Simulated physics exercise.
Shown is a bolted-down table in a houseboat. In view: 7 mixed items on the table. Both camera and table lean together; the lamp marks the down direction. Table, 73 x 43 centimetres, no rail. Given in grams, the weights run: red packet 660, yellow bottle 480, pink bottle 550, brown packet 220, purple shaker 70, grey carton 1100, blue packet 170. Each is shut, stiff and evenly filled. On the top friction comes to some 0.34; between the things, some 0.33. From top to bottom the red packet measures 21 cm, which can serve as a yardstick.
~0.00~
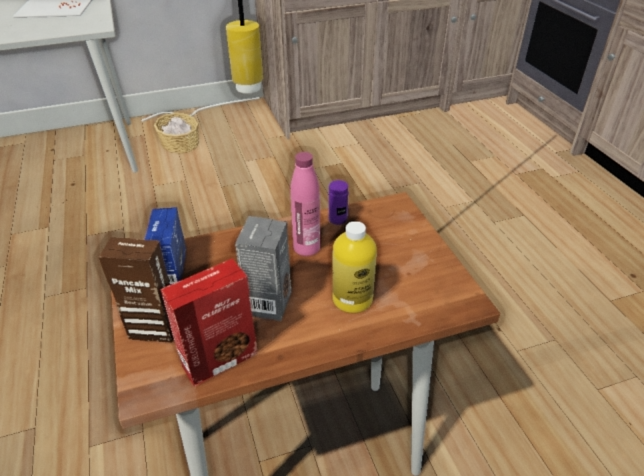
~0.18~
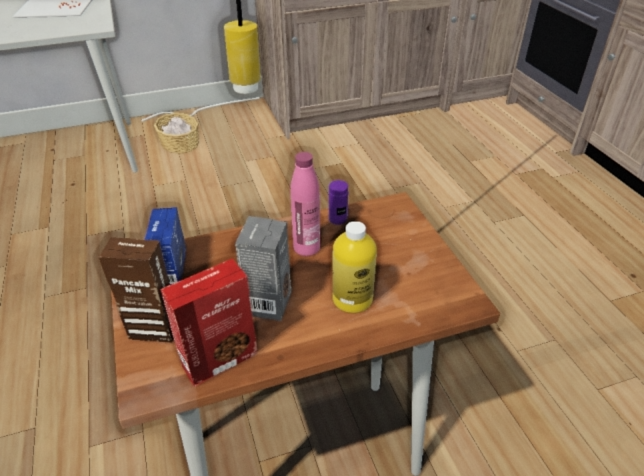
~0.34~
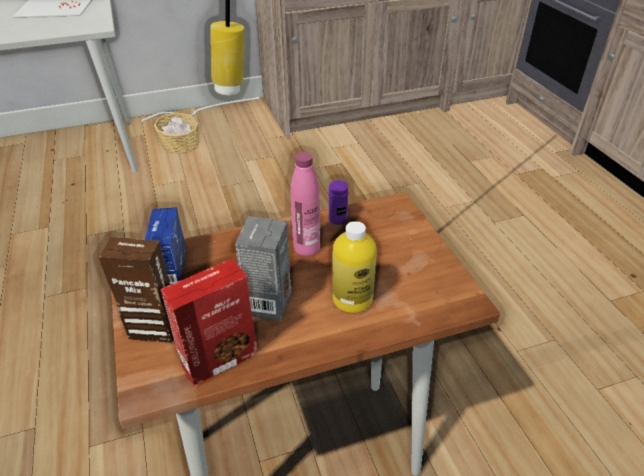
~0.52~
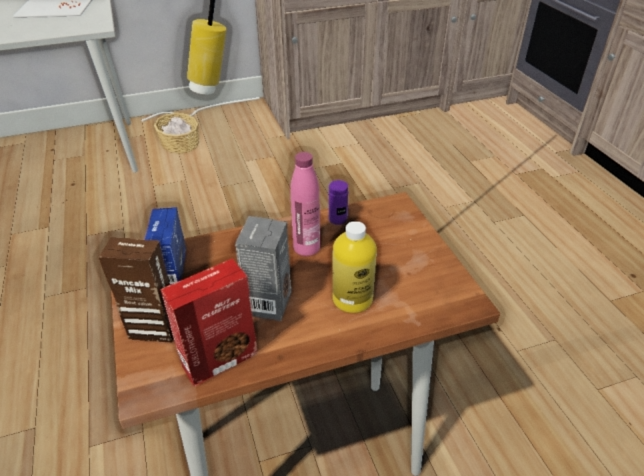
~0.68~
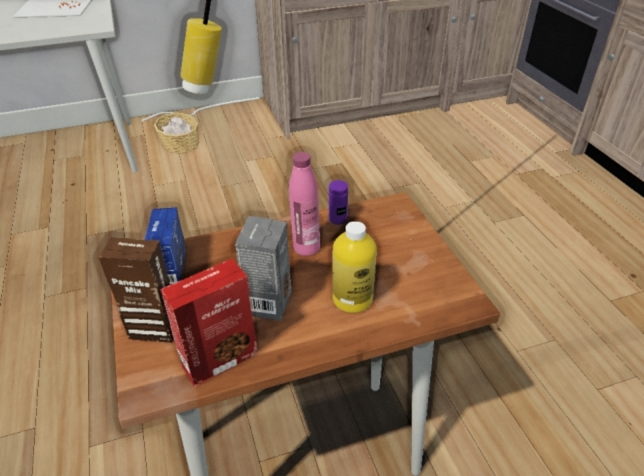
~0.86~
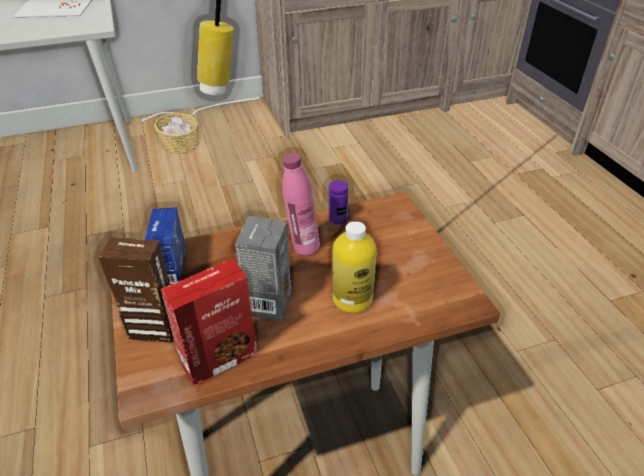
To begin with, seven packets and bottles stand on a wooden table, with a yellow object hanging beyond them. The hanging object swings to the left, and the pink bottle starts to lean slightly left; then the object swings partway back right as the bottle tilts further, the other items staying still.
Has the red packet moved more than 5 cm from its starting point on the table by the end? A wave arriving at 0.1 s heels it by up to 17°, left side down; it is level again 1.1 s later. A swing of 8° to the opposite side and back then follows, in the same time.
It barely goes anywhere.
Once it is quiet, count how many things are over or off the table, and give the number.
That makes 1.
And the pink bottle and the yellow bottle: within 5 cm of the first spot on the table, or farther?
As for the pink bottle, it winds up somewhere else, and the yellow bottle remains where it was.
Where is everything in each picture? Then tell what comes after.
In the first frame, boat level; red packet (213, 324); yellow bottle (354, 265).
In the second frame, heel 1°, left side down; brown packet (143, 293); purple shaker (338, 203).
In the third frame, heel 7°, left side down; grey carton (265, 270); blue packet (166, 247).
In the fourth frame, heel 15°, left side down; yellow bottle (354, 265); pink bottle (305, 205).
In the fifth frame, heel 17°, left side down; brown packet (143, 293); purple shaker (338, 203).
In the sixth frame, heel 12°, left side down; red packet (213, 324); grey carton (265, 270).
By 1.16 s, boat level; pink bottle rocked 20° off its seat.
By 1.36 s, heel 2°, right side down; pink bottle rocked 46° off its seat.
By 1.46 s, heel 4°, right side down; pink bottle on its side.
By 1.56 s, heel 6°, right side down; pink bottle on its side.
When it is over (2.8 s), lying over on the table, pink bottle; the other 6 within 5 cm of the start. In the last view, red packet near (213, 324).
